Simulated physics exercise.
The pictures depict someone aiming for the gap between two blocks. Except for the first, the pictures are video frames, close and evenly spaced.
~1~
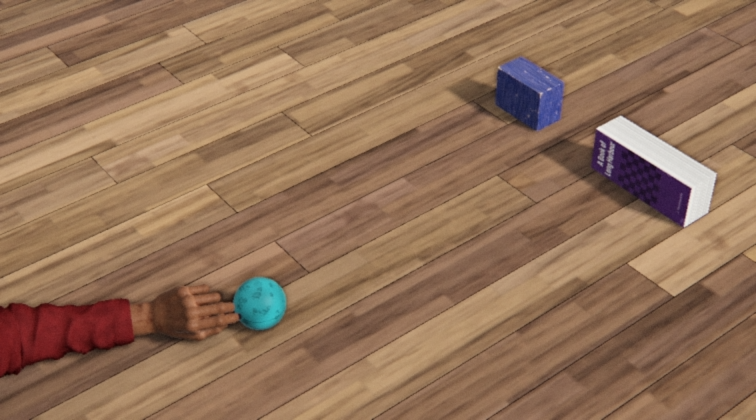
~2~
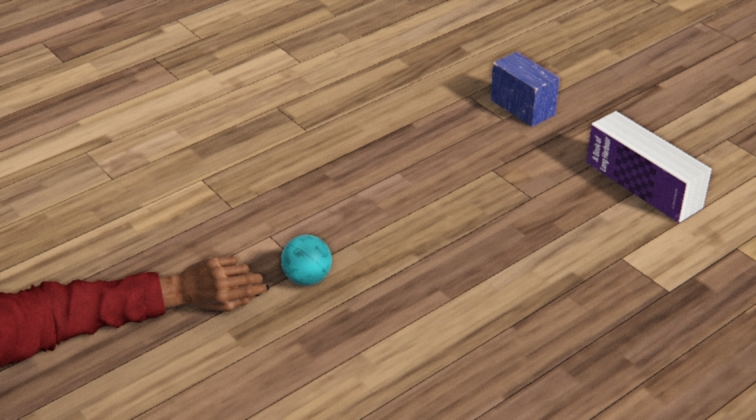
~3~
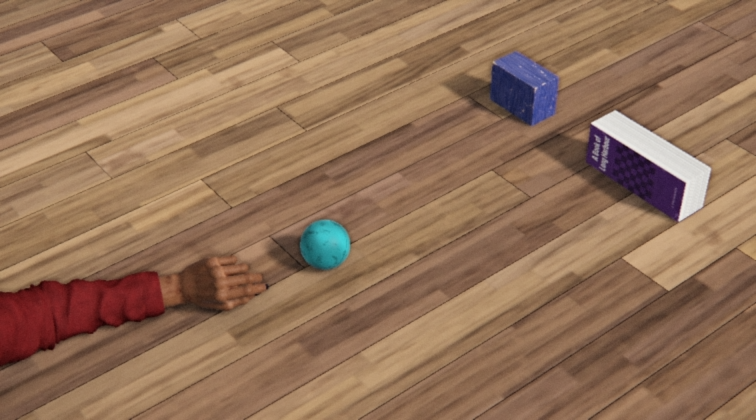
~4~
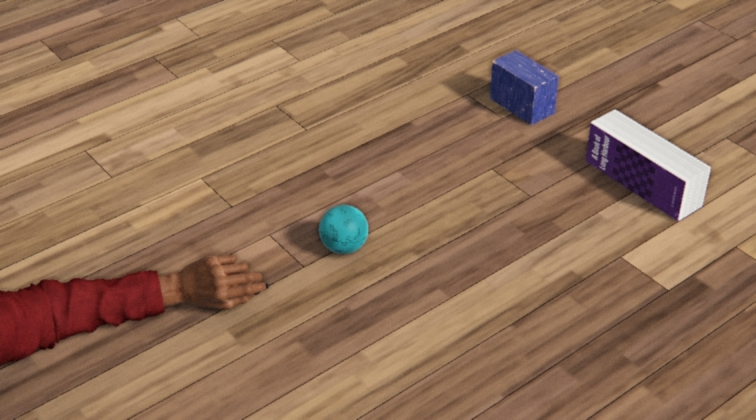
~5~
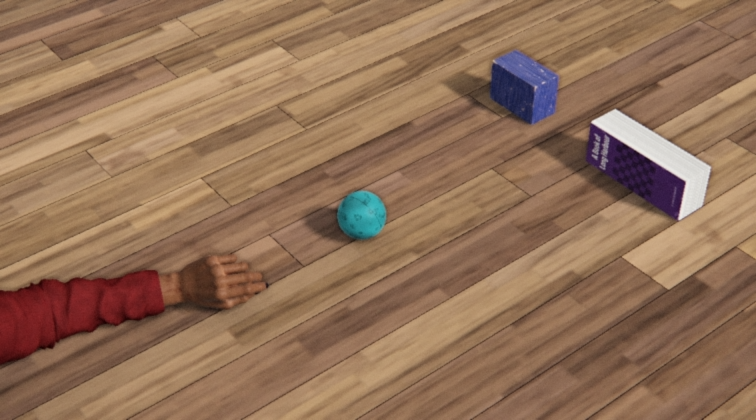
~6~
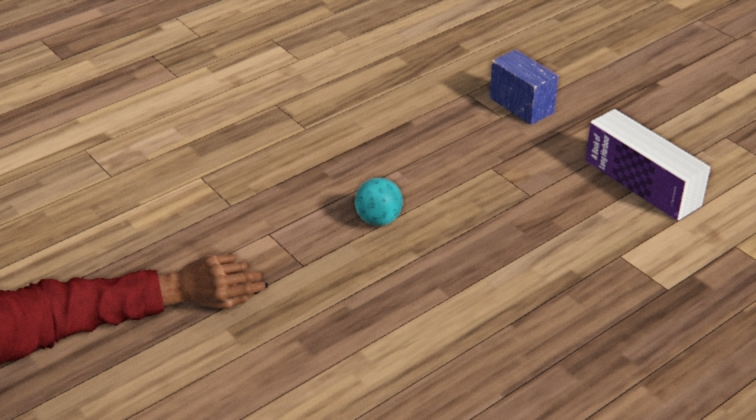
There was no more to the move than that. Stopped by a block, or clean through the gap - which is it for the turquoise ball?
The turquoise ball is stopped by a block.
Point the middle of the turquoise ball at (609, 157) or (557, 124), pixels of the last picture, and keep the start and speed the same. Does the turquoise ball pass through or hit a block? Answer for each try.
Each time in order: It meets a block, then threads the gap.
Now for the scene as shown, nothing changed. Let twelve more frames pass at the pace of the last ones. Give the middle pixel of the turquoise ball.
Roughly at pixel (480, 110).
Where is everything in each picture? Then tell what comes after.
In the first frame, turquoise ball (260, 304) under the hand; blue block (529, 94).
In the second frame, turquoise ball (307, 260); purple book (646, 166).
In the third frame, turquoise ball (325, 245); blue block (524, 88).
In the fourth frame, turquoise ball (344, 229); purple book (646, 164).
In the fifth frame, turquoise ball (362, 215); blue block (524, 87).
In the sixth frame, turquoise ball (379, 202); purple book (645, 164).
Then, 0.32 s later than the last frame, turquoise ball heading on near (502, 107).
Then, 0.94 s later than the last frame, turquoise ball coming back near (415, 106).
When it is over, the turquoise ball bounces off.
